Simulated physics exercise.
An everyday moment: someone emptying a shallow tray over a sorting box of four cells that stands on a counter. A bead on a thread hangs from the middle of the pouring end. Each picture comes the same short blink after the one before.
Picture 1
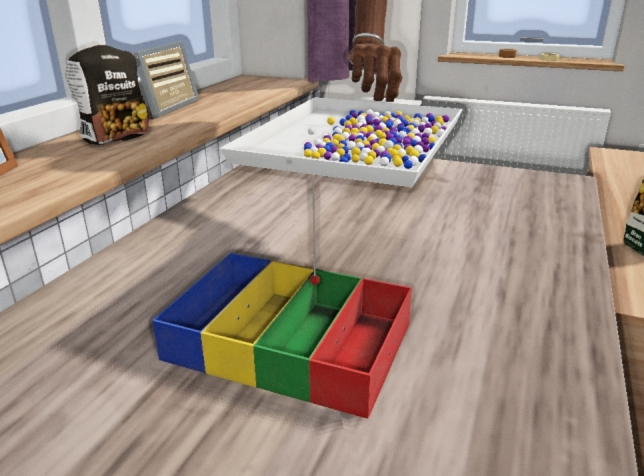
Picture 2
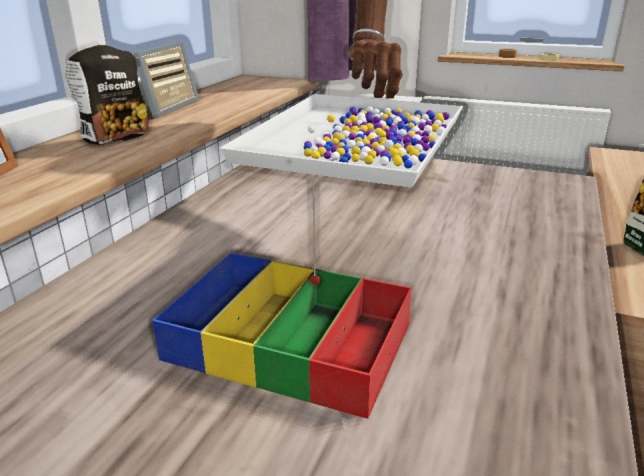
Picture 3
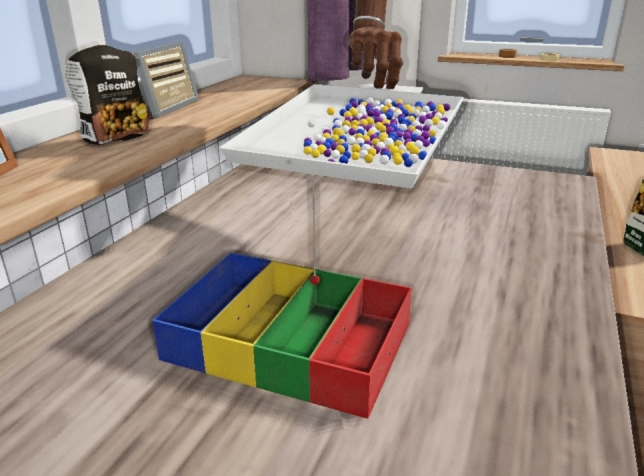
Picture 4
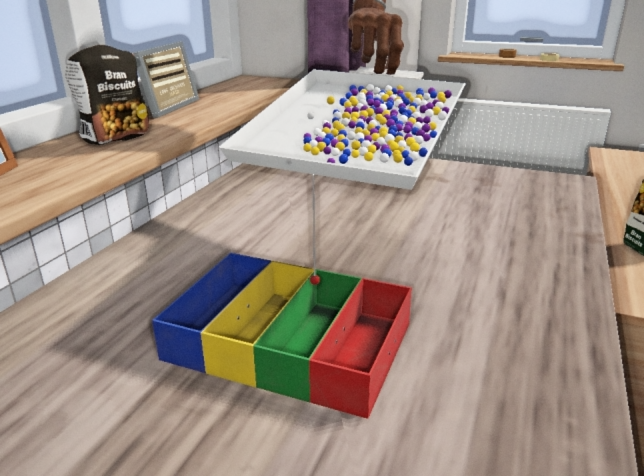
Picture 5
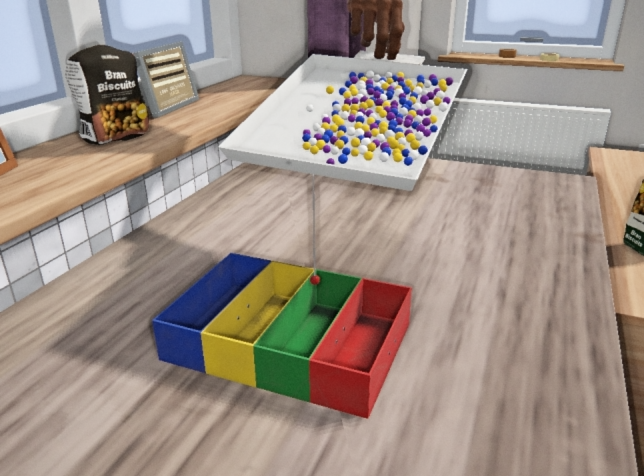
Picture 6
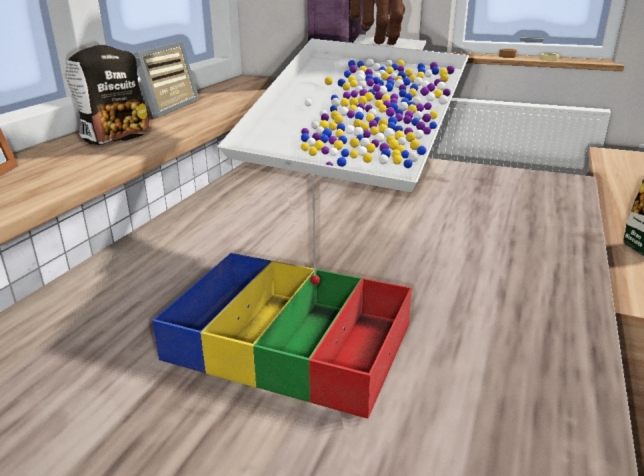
Dark brown hand raising the far side of a white tray, tilting it as colourful beads shift and spread above a four-coloured sorting box.
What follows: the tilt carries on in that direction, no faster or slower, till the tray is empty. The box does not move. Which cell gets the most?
It favours the red compartment.
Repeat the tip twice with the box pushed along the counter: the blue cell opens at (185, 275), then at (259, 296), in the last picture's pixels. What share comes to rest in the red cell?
In turn 20 and 30 in a hundred.
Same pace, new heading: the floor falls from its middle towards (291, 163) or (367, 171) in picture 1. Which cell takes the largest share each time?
The first try: The blue cell. The second: The red one.
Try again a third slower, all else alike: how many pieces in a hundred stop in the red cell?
About 40 per cent.
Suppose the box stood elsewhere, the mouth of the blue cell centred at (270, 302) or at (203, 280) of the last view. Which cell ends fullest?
First green, then the red cell.
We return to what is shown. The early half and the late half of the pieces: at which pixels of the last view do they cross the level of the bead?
Early half (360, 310), late half (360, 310).
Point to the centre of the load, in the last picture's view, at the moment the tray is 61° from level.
Close to (360, 174).
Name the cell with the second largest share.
Next in line is the green one.
Soon, tray tipped steeply; about two thirds on the tray; a small part in the red cell; a stray few in the green cell; about a quarter falling or outside the box.
A while on, tray tipped right over; a stray few on the tray; about a third in the red cell; about a quarter in the green cell; a small part in the yellow cell; about a third falling or outside the box.
Towards the end, tray tipped past a quarter turn; about a third in the red cell; about a quarter in the green cell; a small part in the yellow cell; about a third falling or outside the box.
Finally, tray tipped past a quarter turn; about a third in the red cell; about a quarter in the green cell; a small part in the yellow cell; none in the blue cell; about a third outside the box.
